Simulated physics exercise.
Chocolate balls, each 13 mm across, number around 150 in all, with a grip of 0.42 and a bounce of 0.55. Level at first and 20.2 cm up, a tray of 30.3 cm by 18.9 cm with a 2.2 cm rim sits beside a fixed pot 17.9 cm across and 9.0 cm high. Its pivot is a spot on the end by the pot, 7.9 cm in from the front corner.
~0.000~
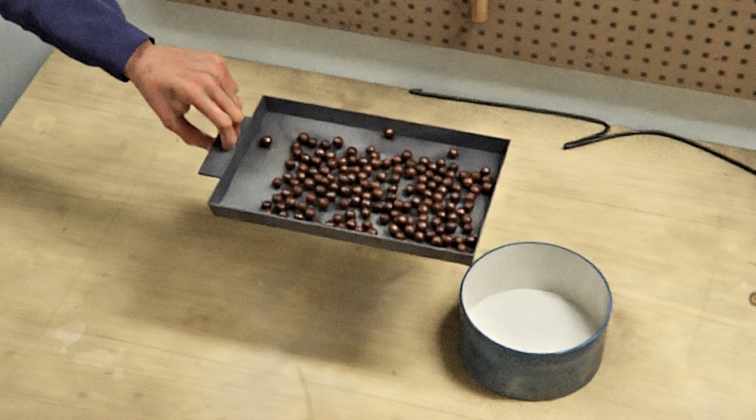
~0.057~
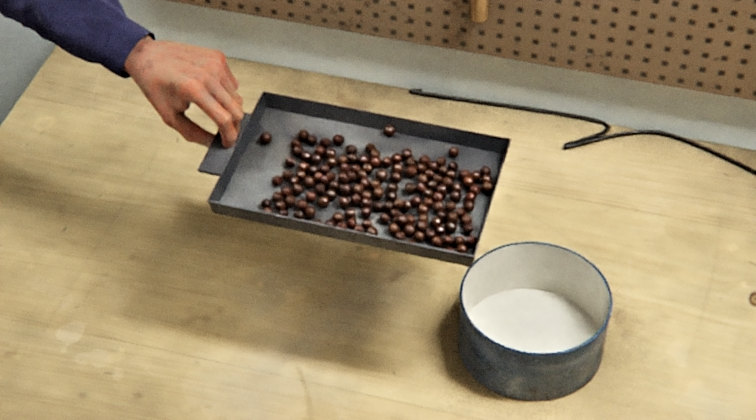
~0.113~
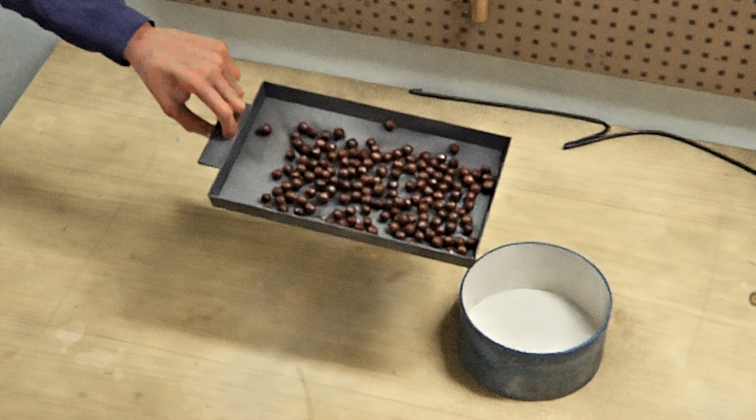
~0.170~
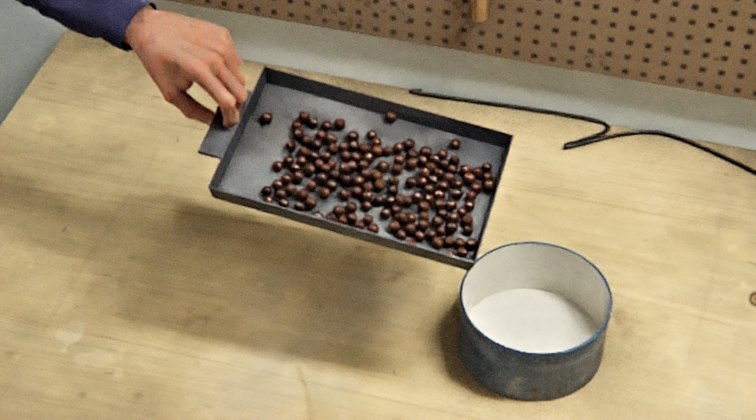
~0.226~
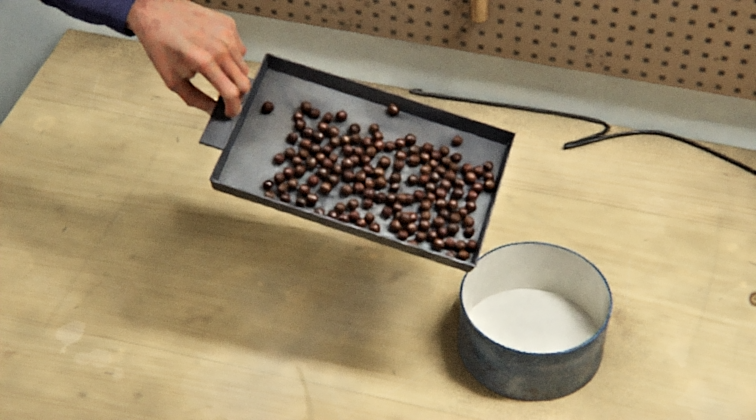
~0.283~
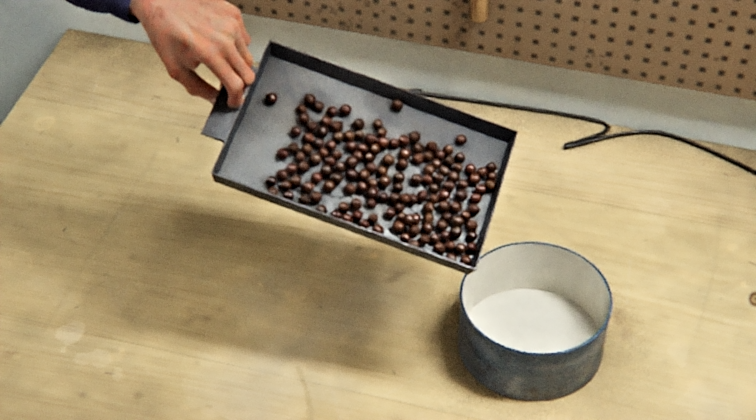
At first, a hand holds a dark tray of scattered brown chocolate balls nearly level above a wooden table, beside a round pot with a white interior. The hand then raises the tray's left end, steadily steepening its slant down to the right, while the balls stay spread across it.
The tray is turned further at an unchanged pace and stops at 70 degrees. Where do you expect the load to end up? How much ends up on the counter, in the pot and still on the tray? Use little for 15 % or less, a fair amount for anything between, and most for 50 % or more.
Tray - most; counter - little; pot - little.
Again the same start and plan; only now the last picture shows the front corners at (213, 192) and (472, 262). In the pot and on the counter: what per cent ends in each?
Per cent by place - pot 0, counter 0.
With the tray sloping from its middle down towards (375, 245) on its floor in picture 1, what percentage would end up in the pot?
Roughly 0 % of the pieces.
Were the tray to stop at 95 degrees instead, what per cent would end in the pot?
In that case some 35 per cent.
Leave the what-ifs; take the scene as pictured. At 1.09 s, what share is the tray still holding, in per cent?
Estimate: Near 100 in a hundred.
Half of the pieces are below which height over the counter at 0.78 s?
Roughly 26 centimetres.
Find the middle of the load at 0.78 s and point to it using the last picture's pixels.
(426, 198), roughly.
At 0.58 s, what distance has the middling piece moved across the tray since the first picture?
Displacement on the tray: Roughly 3 cm.
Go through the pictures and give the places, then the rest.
Tray tilt 0 degrees, front corners at (213, 201) and (471, 252); middle of the pieces at (378, 194); pot at (536, 296), in the first frame.
Tray tilt 1 degrees, front corners at (213, 199) and (471, 253); middle of the pieces at (378, 193), in the second frame.
Tray tilt 5 degrees, front corners at (213, 193) and (472, 255), lowest corner right front; middle of the pieces at (379, 190), in the third frame.
Tray tilt 9 degrees, front corners at (213, 185) and (473, 259), lowest corner right front; middle of the pieces at (380, 185), in the fourth frame.
Tray tilt 14 degrees, front corners at (215, 178) and (473, 262), lowest corner right front; middle of the pieces at (381, 182), in the fifth frame.
Tray tilt 19 degrees, front corners at (217, 171) and (473, 265), lowest corner right front; middle of the pieces at (385, 181); pot at (536, 296). The tray's pace is about 85 degrees a second, in the sixth frame.
After 0.58 s, tilt 44 degrees; the tray holds 100 %, the pot 0 %.
Then, at 0.78 s, tilt 61 degrees; the tray holds 100 %, the pot 0 %.
After 1.09 s, tilt 70 degrees; the tray holds 100 %, the pot 0 %.
At rest (2.1 s), tray 95 %, counter 0 %, pot 0 %.
